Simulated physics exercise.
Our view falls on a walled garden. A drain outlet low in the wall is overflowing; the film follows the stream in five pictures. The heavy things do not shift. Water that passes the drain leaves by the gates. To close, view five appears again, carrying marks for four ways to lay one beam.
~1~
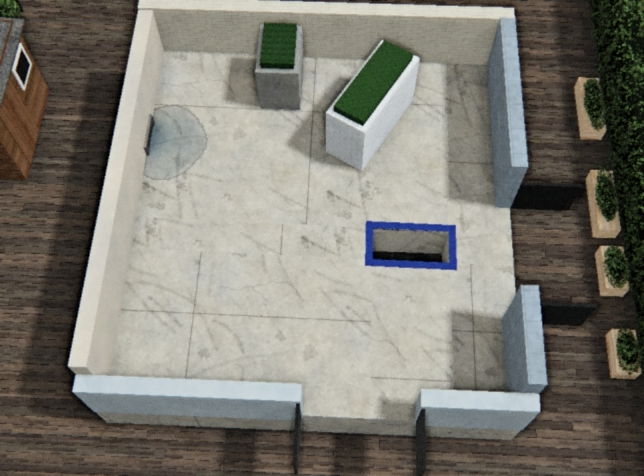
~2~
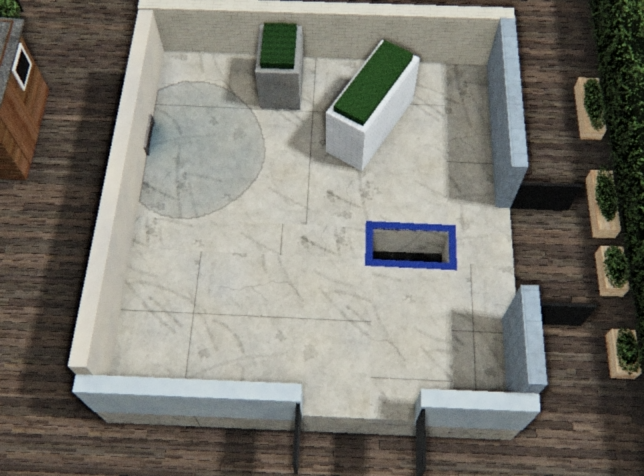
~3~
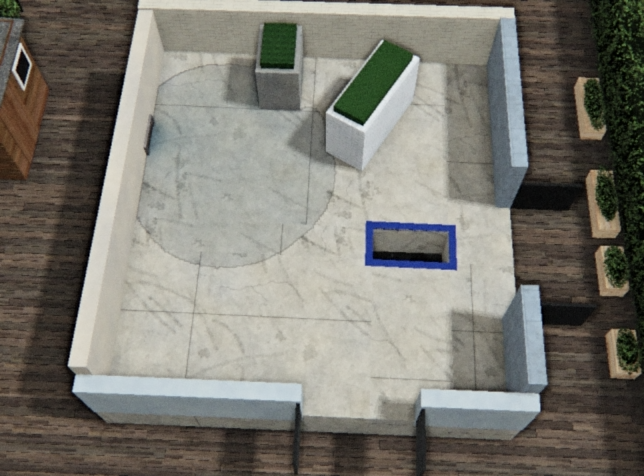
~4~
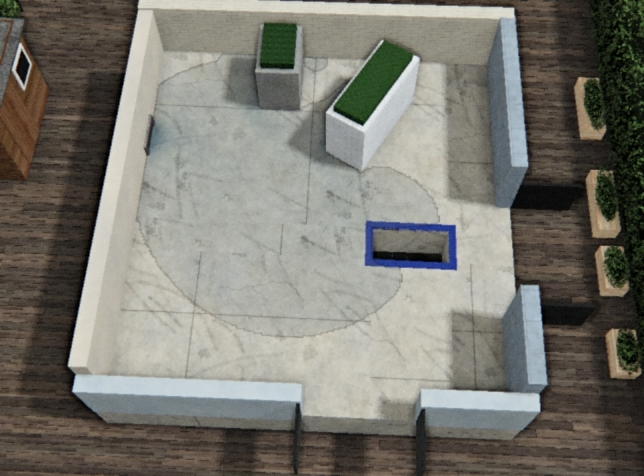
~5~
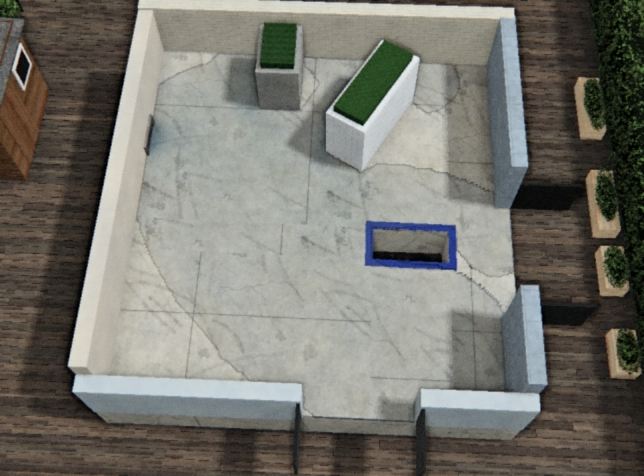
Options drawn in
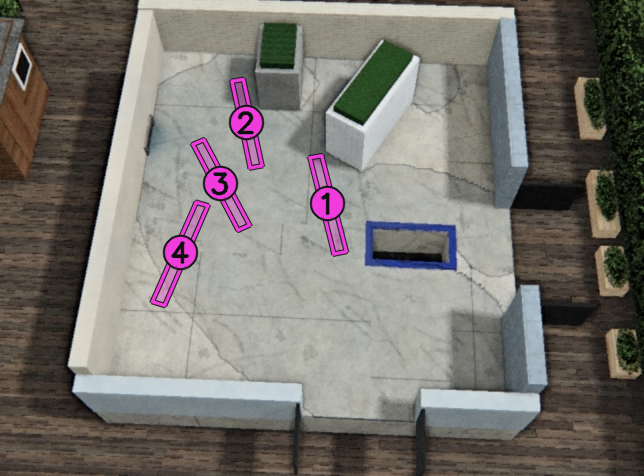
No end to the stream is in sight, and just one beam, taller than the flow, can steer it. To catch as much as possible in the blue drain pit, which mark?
Position 4.
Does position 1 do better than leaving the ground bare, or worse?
Position 1 is worse.
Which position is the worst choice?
Here it is position 1.
In magenta, 1 from (315, 156) to (340, 252); 2 from (237, 80) to (256, 166); 3 from (198, 142) to (243, 227); 4 from (158, 303) to (202, 203).
With 1, about 10 % of the stream goes into the blue drain pit, about 90 % out by the gates.
With 2, about 22 % of the stream goes into the blue drain pit, about 78 % out by the gates.
With 3, about 26 % of the stream goes into the blue drain pit, about 74 % out by the gates.
With 4, about 41 % of the stream goes into the blue drain pit, about 59 % out by the gates.
